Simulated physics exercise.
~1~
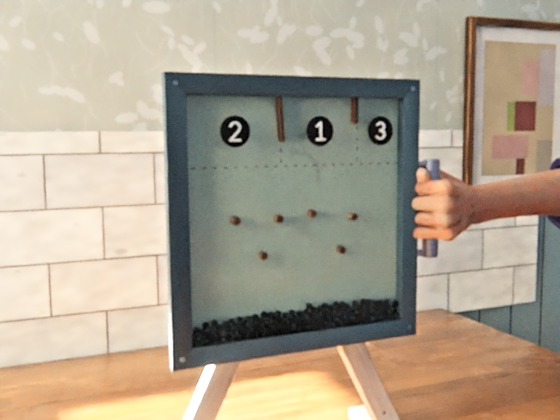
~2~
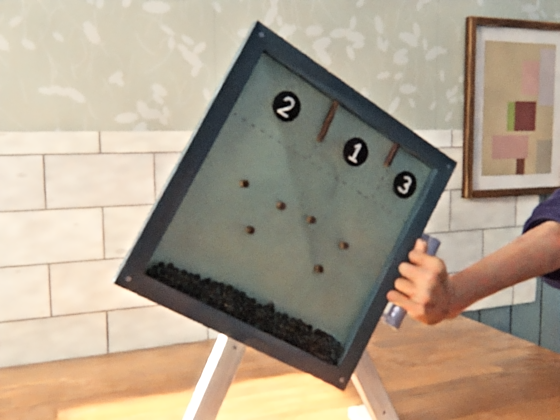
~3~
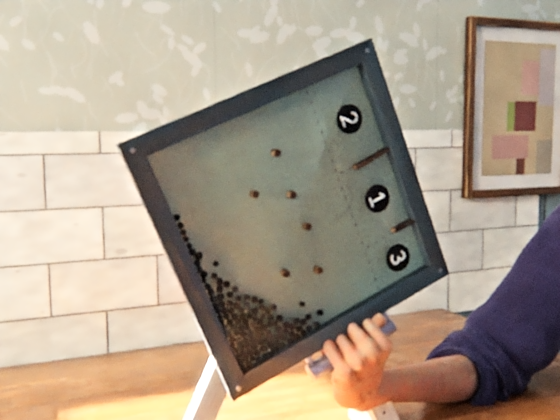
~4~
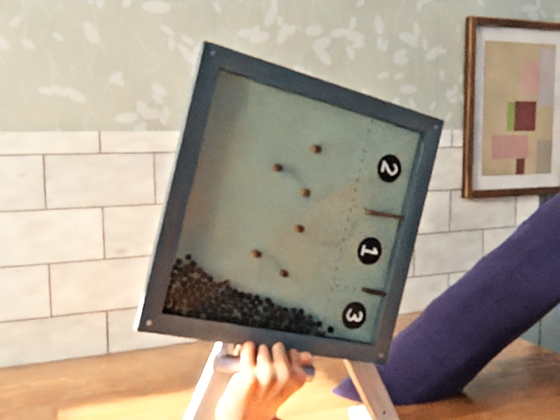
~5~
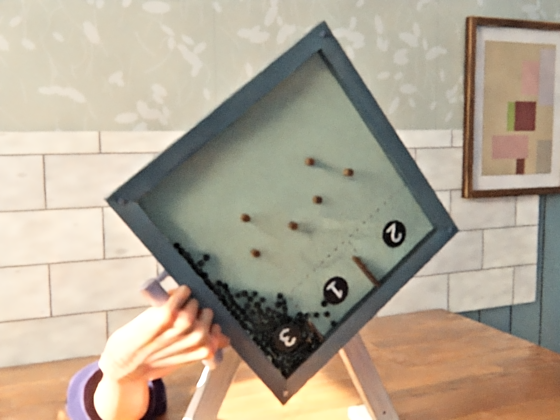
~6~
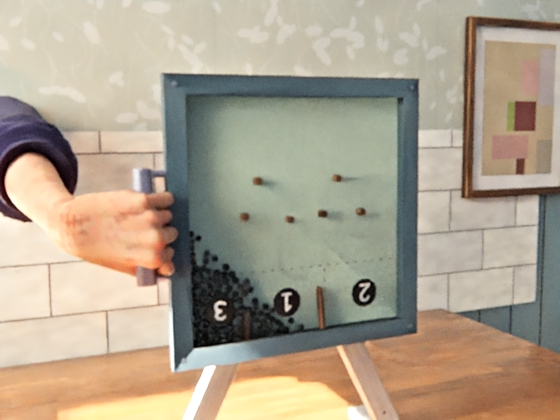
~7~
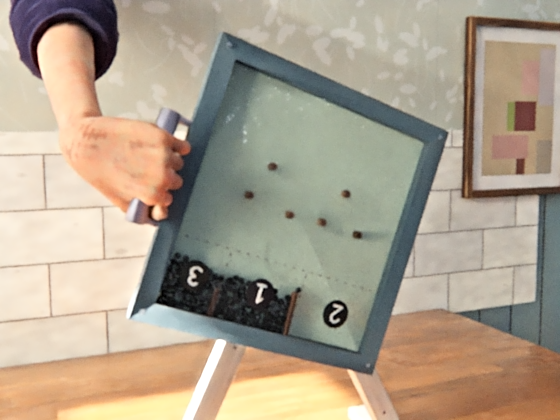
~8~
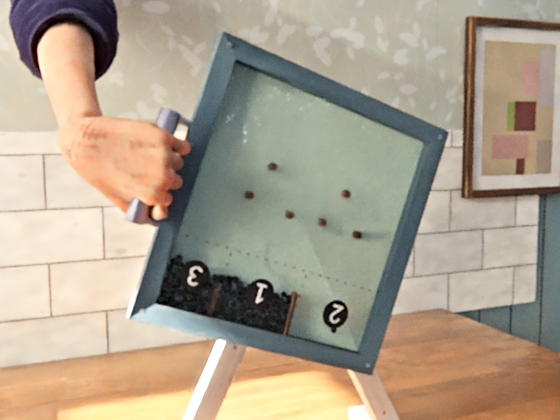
A hand turning a framed case clockwise past upside down, black beads sliding and settling in two of three numbered pockets.
